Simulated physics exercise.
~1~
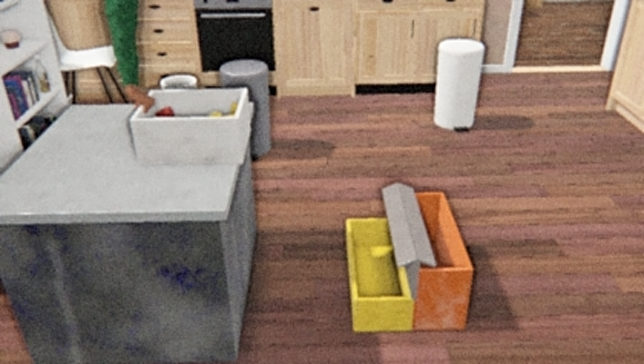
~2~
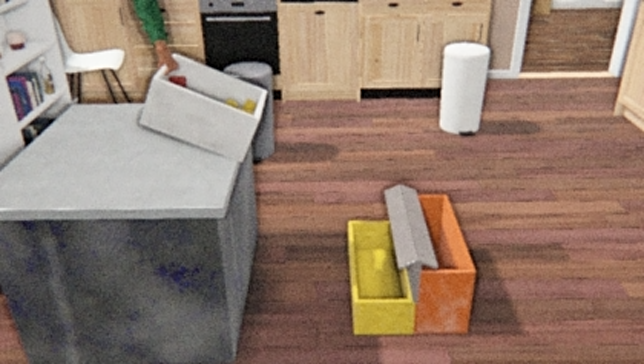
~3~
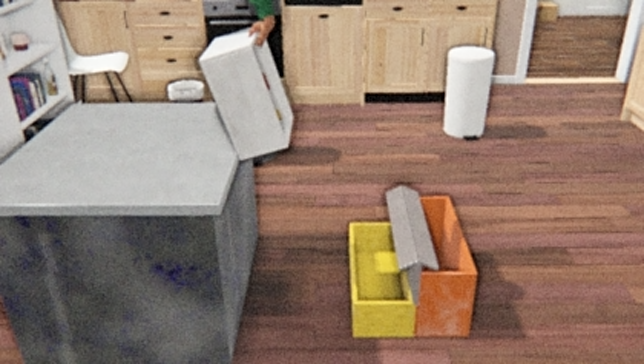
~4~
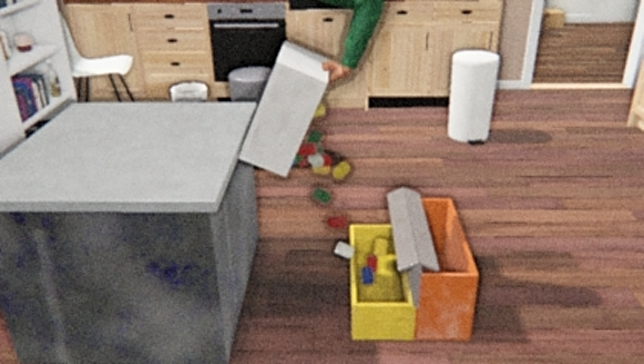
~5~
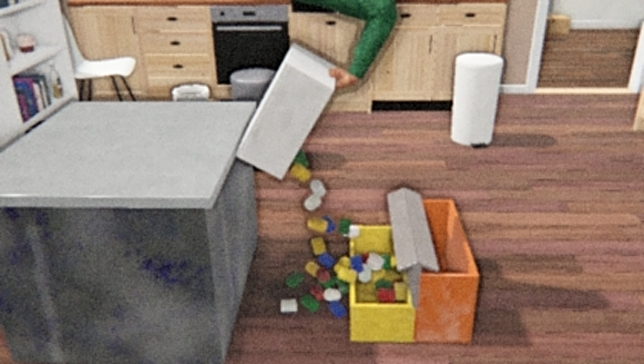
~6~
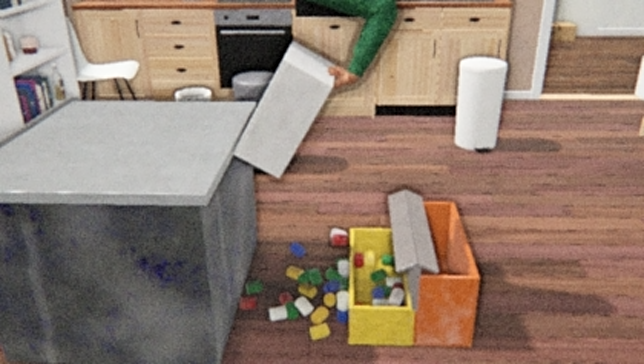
A green-sleeved arm tipped a white box of small colorful jars over the right edge of a gray bench, spilling them downward until some settled in the yellow tub and more lay scattered on the wooden floor beside it, with none in the orange box.
